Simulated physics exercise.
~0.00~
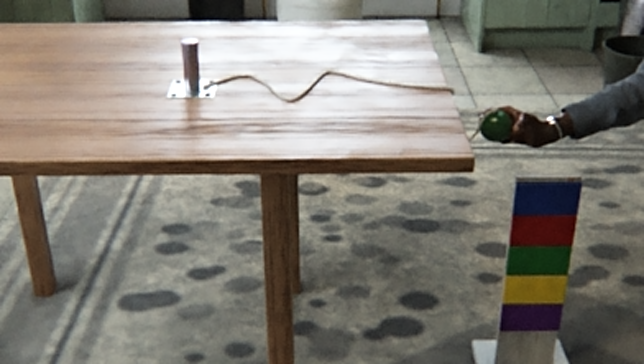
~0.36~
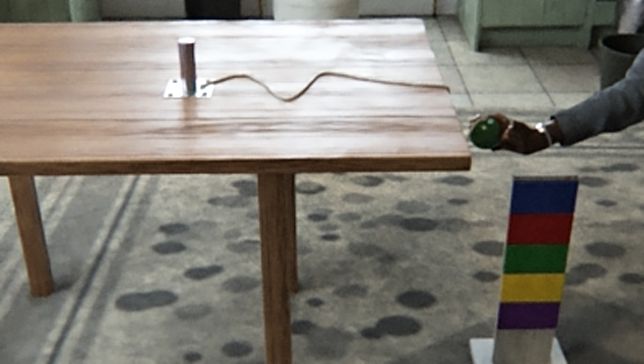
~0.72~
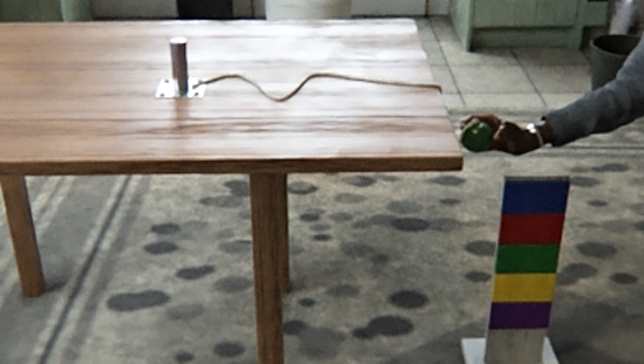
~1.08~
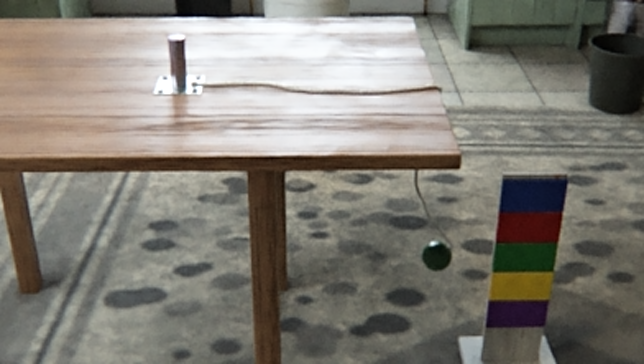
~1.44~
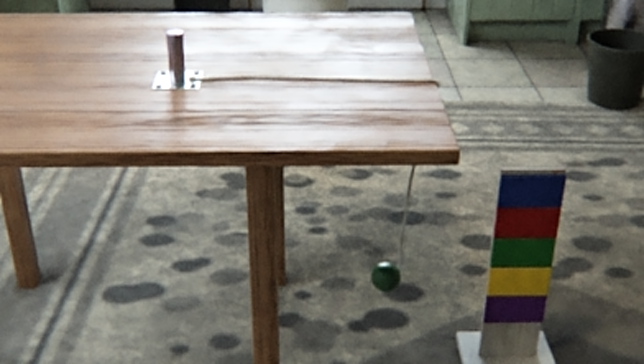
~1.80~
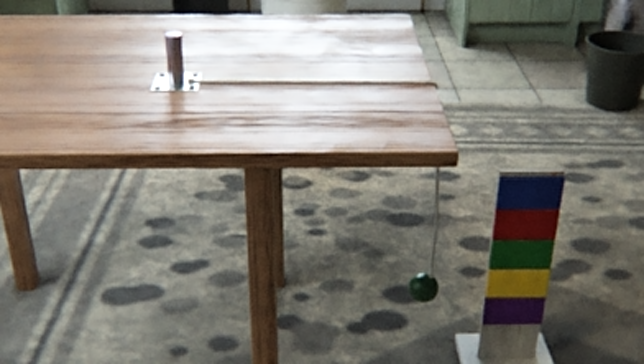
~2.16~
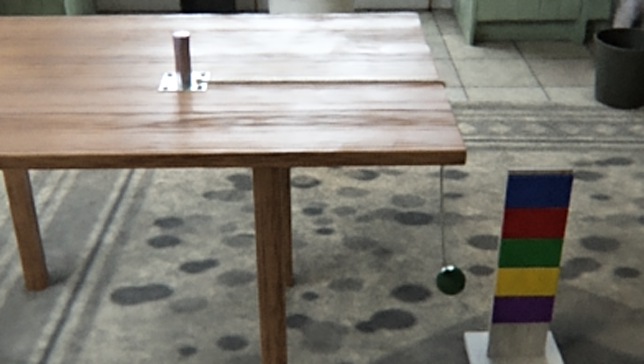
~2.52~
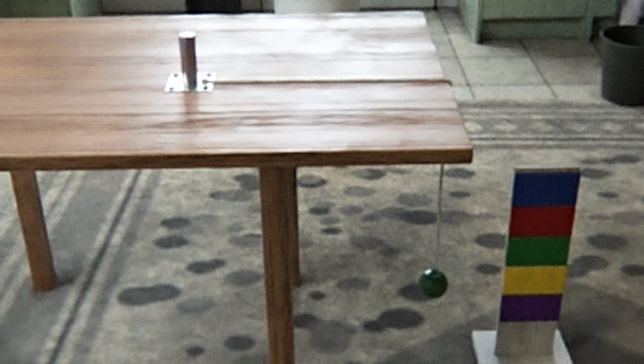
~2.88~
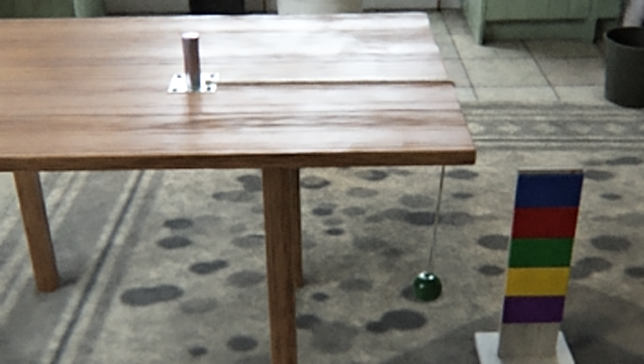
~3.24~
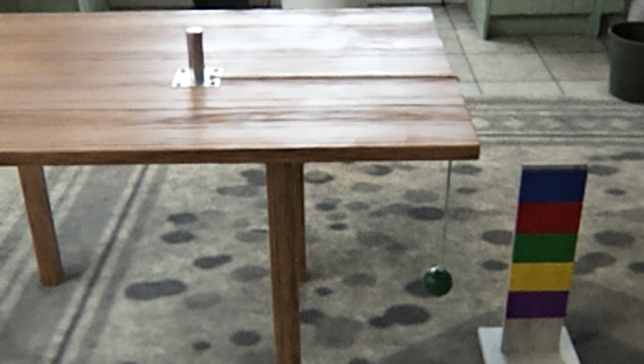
A green ball on a string is released past a table edge and swings beside coloured bands.
